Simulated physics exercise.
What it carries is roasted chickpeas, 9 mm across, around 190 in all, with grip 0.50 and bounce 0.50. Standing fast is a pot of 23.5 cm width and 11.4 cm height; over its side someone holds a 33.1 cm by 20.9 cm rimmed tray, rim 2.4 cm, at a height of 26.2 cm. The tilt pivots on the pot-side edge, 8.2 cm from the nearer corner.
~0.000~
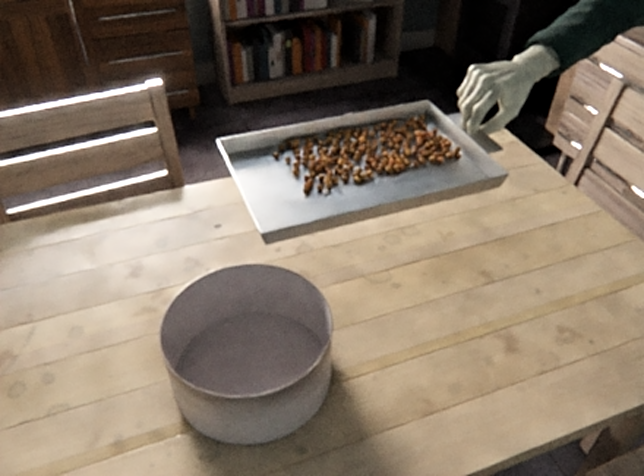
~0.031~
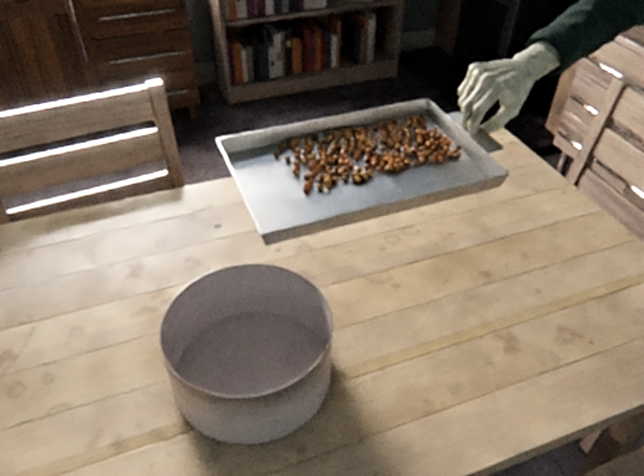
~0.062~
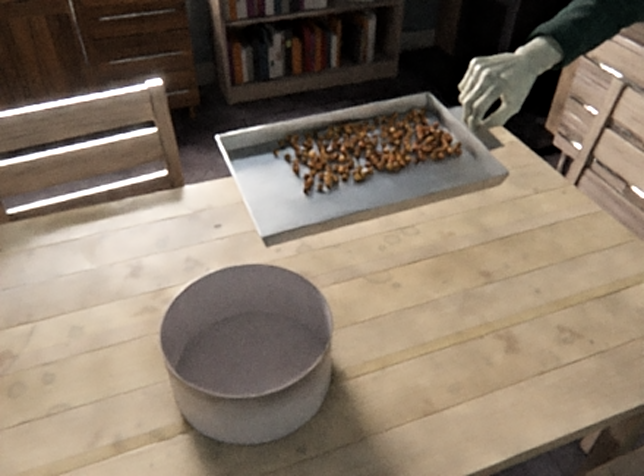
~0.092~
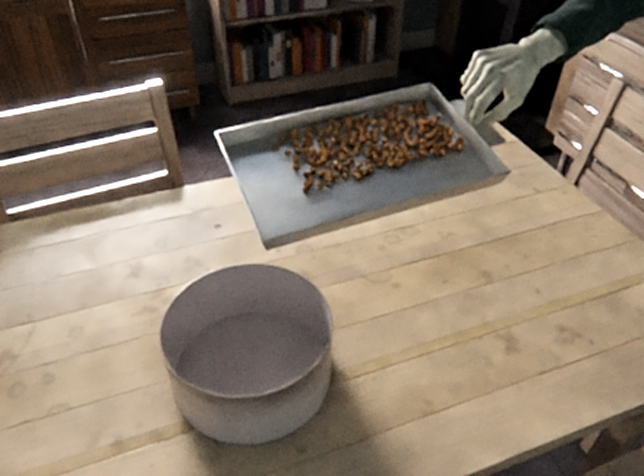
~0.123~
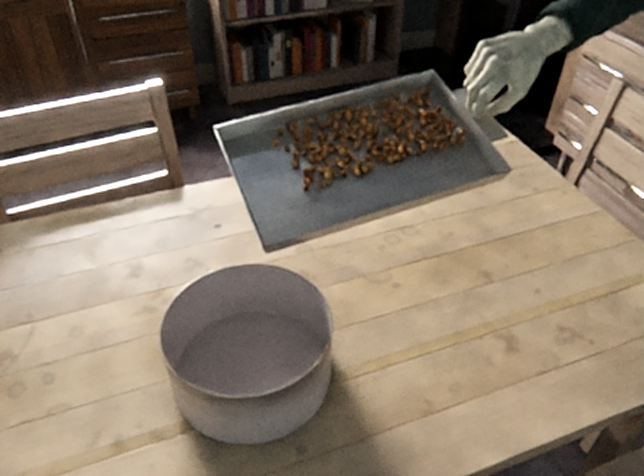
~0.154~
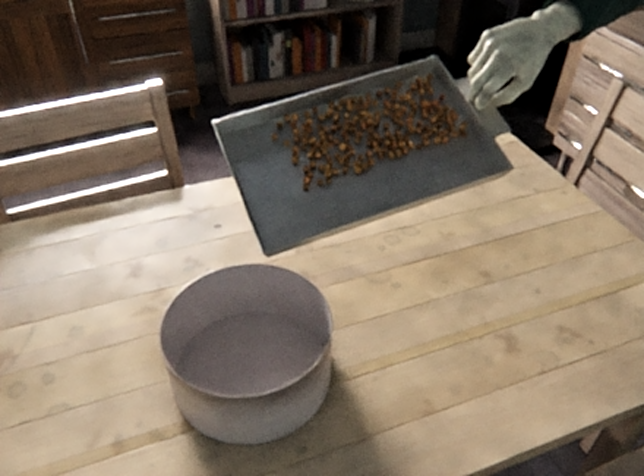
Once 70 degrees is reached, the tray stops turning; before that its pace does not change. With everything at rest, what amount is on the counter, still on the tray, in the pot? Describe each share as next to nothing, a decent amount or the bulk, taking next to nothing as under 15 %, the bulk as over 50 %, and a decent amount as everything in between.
Counter: A good chunk. Left on the tray: A good chunk. Pot: A good chunk.
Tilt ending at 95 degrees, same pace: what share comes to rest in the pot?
Estimate: Roughly 45 percent.
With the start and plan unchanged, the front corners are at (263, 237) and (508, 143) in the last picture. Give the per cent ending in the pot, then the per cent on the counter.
You'd end with pot at 65 and counter at 5.
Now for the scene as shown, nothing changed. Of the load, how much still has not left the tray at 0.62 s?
About 45 per cent.
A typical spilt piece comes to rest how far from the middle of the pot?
Some 22 cm, give or take.
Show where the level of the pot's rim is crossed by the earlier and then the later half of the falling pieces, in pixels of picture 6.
Early half: About (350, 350); late half: (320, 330).
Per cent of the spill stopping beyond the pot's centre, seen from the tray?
It comes to near 10 percent.
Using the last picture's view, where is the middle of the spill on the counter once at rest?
Around (379, 454).
After 0.29 s, tilt 46 degrees; the tray holds 100 %, the pot 0 %.
After 0.39 s, tilt 65 degrees; the tray holds 100 %, the pot 0 %.
After 0.62 s, tilt 70 degrees; the tray holds 45 %, the pot 10 %.
At rest (2.1 s), counter 35 %, tray 30 %, pot 30 %.
